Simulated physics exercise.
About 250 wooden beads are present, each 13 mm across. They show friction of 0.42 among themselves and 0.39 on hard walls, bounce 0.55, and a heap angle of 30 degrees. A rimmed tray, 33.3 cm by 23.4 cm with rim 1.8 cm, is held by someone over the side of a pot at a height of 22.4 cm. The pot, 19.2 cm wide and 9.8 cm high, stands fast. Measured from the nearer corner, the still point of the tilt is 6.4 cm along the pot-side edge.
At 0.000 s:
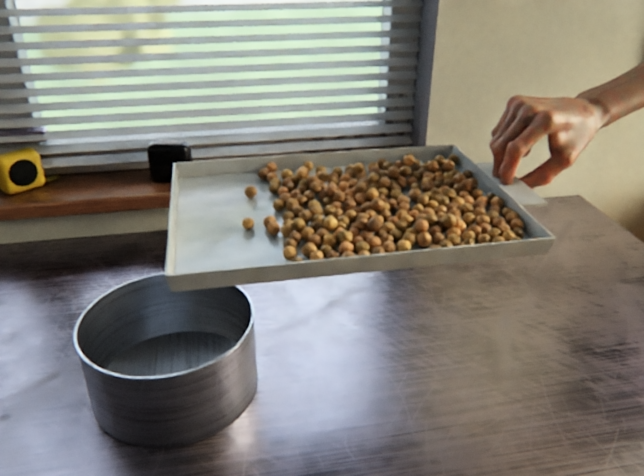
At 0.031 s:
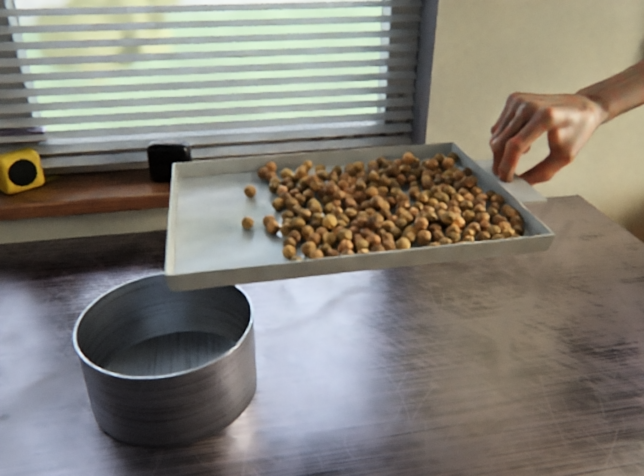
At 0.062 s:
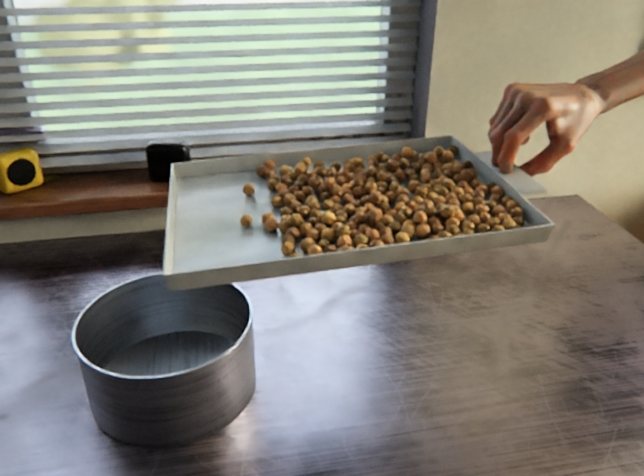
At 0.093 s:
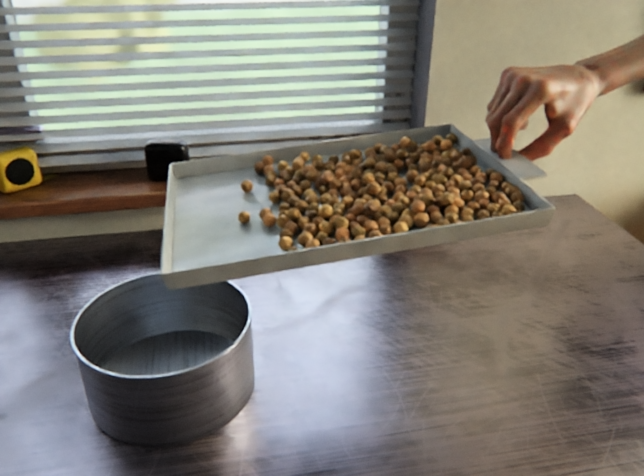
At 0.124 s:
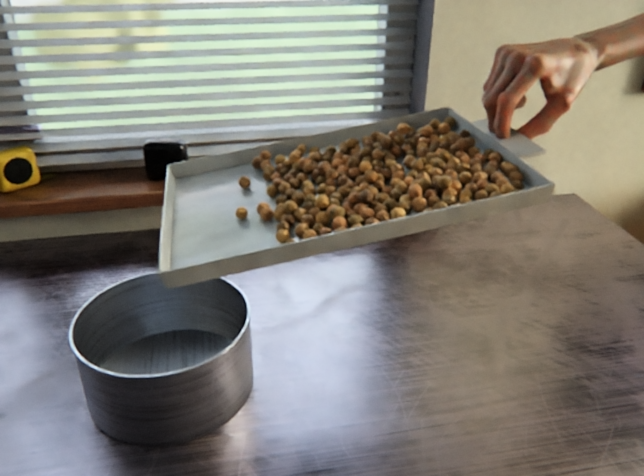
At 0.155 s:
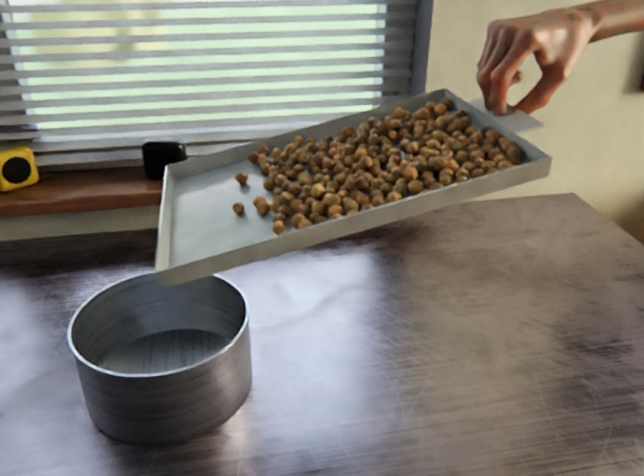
A hand reaches in from the right and grips the far right end of a pale grey rimmed tray, seen from slightly above a dark, glossy table beside a window with blinds. Small round brown beads cover the tray's middle and right, above a grey metal pot at left, with a yellow-and-black object on the sill. The hand lifts the tray's right end, tilting it moderately leftward, while the beads stay mostly in place.
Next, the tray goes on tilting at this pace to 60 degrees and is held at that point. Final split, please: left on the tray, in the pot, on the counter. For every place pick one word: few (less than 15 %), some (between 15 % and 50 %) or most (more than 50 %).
Left on the tray gets some, pot gets some, counter gets some.
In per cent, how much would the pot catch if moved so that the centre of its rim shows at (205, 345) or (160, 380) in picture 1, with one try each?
Estimates: 5 in a hundred and 15 in a hundred.
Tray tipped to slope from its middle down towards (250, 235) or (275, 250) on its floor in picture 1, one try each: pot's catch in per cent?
First try: Around 10 percent; second try: Around 0 percent.
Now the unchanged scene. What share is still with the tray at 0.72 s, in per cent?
About 40 per cent.
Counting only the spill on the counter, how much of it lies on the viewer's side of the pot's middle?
Some 40 per cent.
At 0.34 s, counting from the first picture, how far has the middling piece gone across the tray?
It has moved some 2 cm from its start.
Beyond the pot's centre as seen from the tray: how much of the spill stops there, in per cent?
I'd put it close to 100 per cent.
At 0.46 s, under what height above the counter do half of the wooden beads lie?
Roughly 32 cm above the counter.
Then, at 0.34 s, tilt 38 degrees; the tray holds 100 %, the pot 0 %.
After 0.46 s, tilt 54 degrees; the tray holds 100 %, the pot 0 %.
Then, at 0.72 s, tilt 60 degrees; the tray holds 40 %, the pot 5 %.
At rest (1.9 s), tray 30 %, pot 30 %, counter 40 %.
